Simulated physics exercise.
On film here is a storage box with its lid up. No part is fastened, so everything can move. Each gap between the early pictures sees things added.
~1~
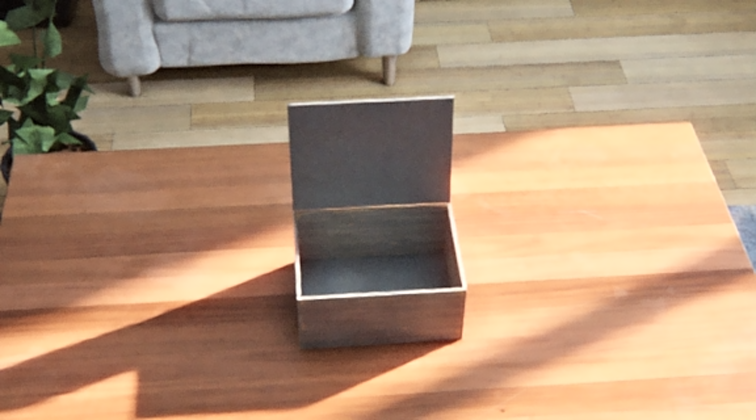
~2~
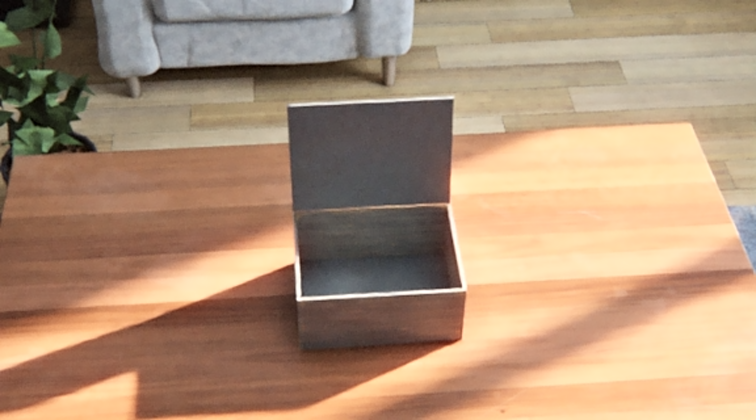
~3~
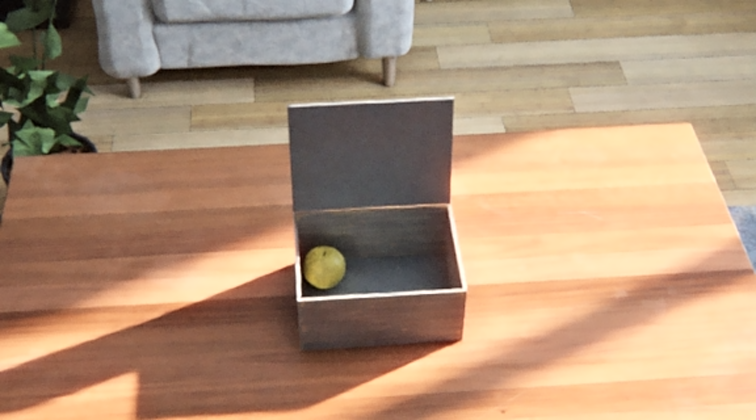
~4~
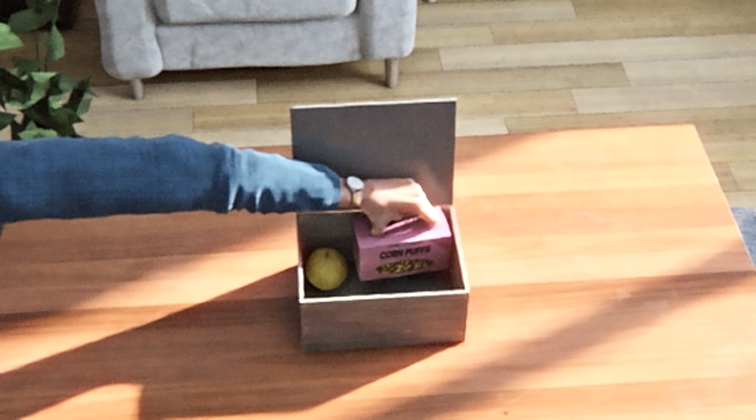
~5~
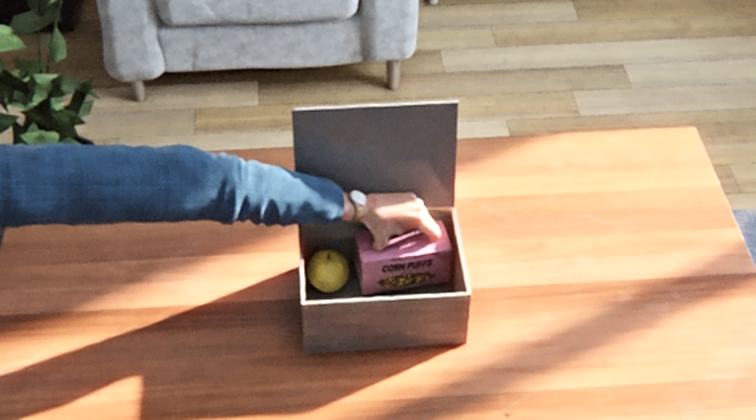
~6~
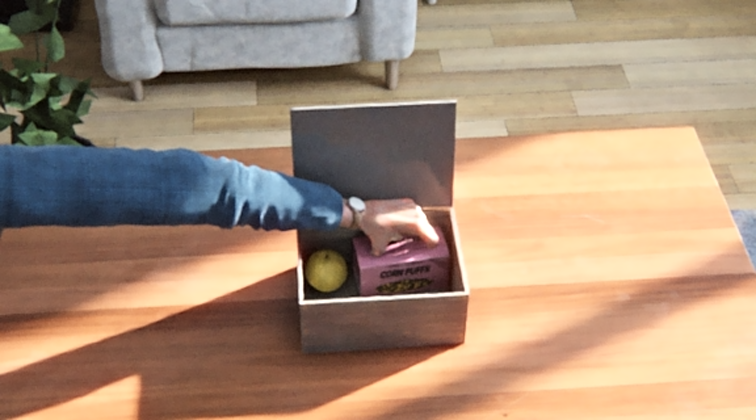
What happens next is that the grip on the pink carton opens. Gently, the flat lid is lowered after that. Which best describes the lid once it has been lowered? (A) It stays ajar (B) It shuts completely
(B) It shuts completely.
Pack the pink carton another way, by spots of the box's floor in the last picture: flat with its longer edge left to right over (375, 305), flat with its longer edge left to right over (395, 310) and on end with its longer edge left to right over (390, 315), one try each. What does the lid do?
Attempt one, it settles down; attempt two, it settles down; attempt three, it is left gaping.
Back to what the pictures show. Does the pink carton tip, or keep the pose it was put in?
At the finish the pink carton holds its orientation.
Then, 1.20 s on from there, lid starting down.
Then, 1.60 s on from there, lid 59° above the rim.
Then, 1.90 s on from there, lid 34° above the rim.
Then, 2.20 s on from there, lid 5° above the rim.
In the end, lid shut; both unmoved. At the end, from the last picture's camera, pink carton near (400, 264).
